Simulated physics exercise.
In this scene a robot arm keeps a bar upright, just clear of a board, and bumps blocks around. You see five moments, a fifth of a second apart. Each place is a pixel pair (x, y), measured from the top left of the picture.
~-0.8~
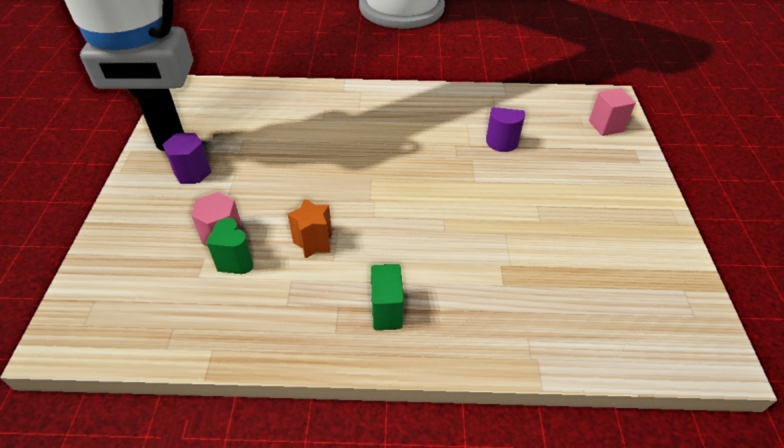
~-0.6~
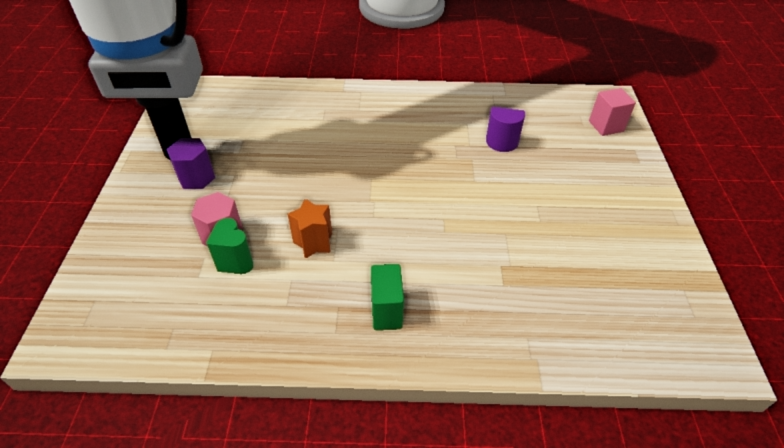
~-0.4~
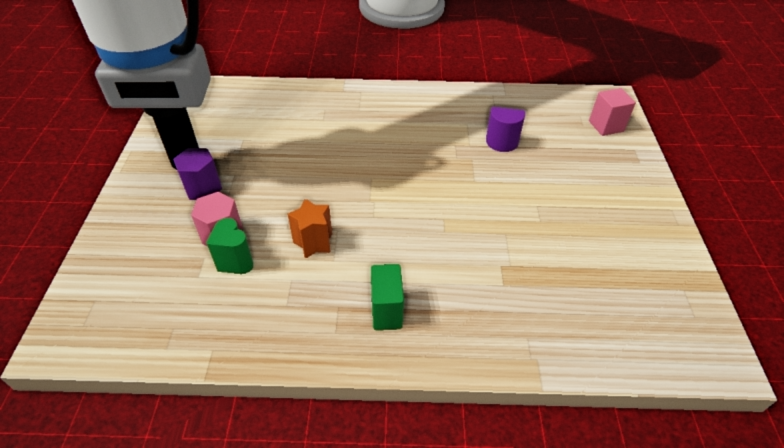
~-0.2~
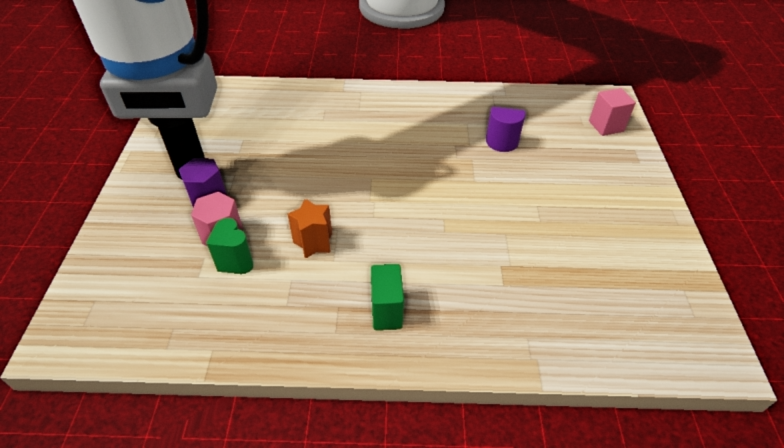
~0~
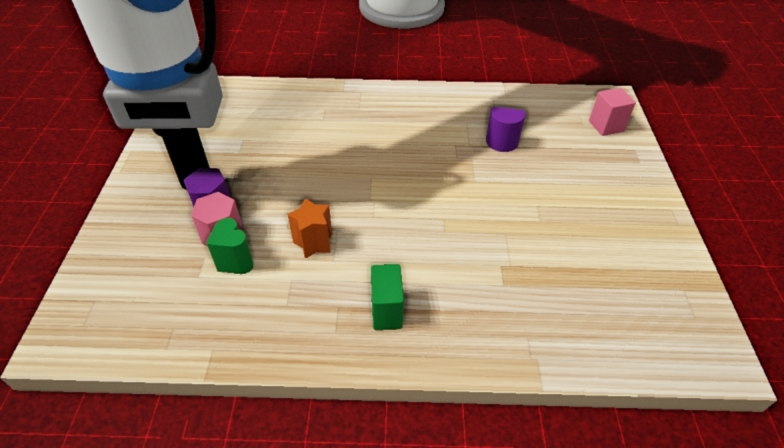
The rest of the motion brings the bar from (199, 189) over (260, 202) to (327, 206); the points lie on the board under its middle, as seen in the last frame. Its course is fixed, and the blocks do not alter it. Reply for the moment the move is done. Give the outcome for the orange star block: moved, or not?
The orange star block keeps its place.
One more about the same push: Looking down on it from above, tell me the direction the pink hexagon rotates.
It twists anticlockwise.
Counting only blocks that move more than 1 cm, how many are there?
The answer will be at least three.
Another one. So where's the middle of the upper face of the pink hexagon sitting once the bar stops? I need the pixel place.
That would be at about pixel (211, 223).
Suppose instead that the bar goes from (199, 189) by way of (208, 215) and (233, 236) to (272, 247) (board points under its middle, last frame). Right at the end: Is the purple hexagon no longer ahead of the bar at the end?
No, I don't think so.
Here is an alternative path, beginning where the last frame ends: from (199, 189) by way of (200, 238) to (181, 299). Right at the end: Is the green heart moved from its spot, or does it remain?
The push reaches it.
On the path given first. One third of the way, bar (237, 190); purple hexagon (219, 194), turned 75° clockwise; pink hexagon (211, 223), turned 20° anticlockwise; green heart (231, 246).
Two thirds of the way, bar (282, 196); purple hexagon (219, 194), turned 75° clockwise; pink hexagon (211, 223), turned 20° anticlockwise; green heart (231, 246).
At the end, bar (326, 198); purple hexagon (219, 194), turned 75° clockwise; pink hexagon (211, 223), turned 20° anticlockwise; green heart (231, 246); orange star block in place.
